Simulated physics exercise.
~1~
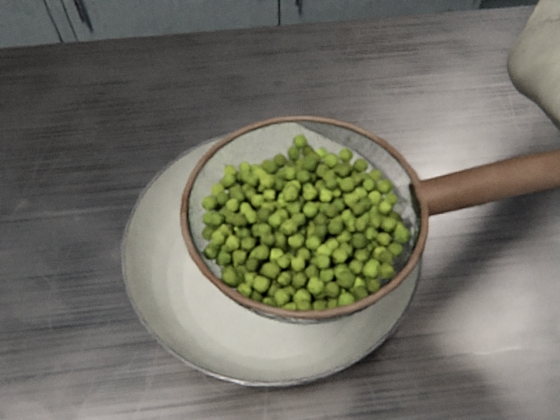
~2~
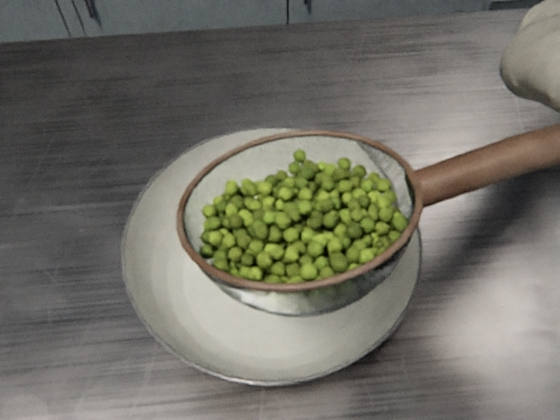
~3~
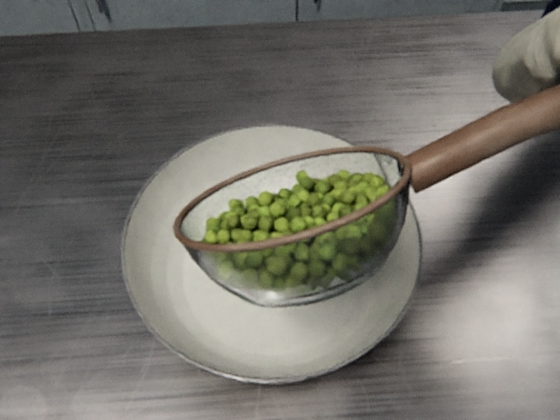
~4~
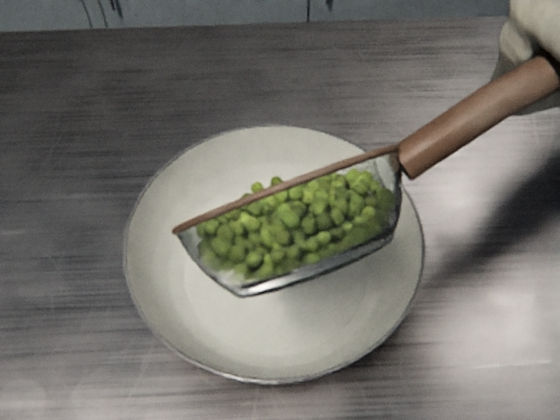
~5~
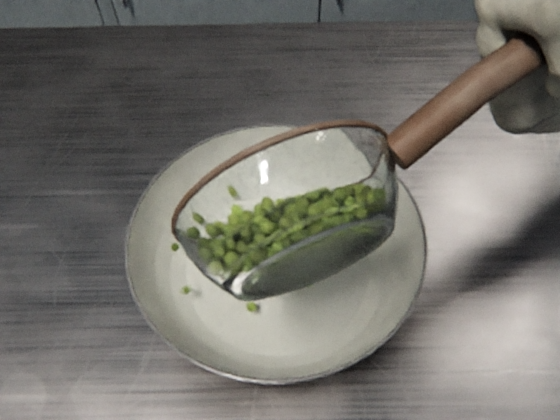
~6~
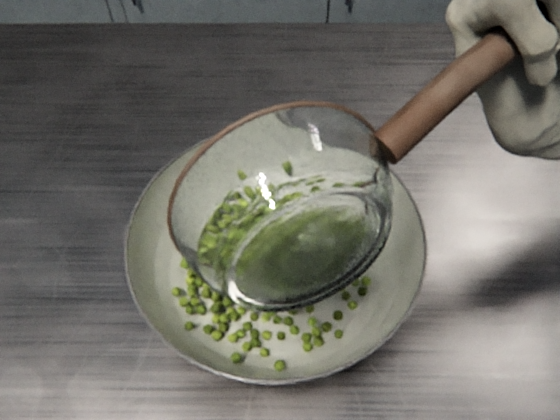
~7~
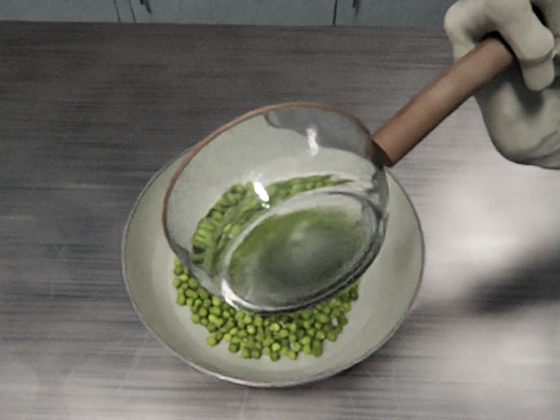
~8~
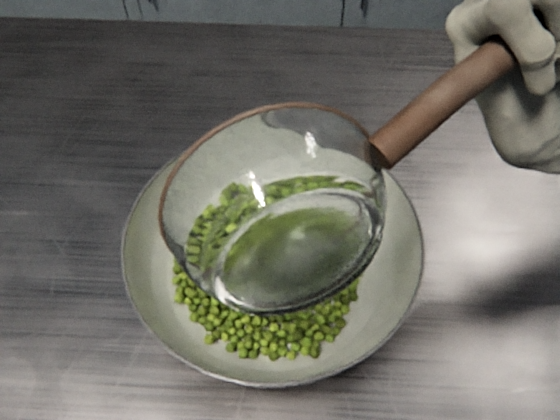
On a brushed grey metal counter, a gloved hand tilting a wooden-handled clear pan of green peas, tipping them into a pale dish below.
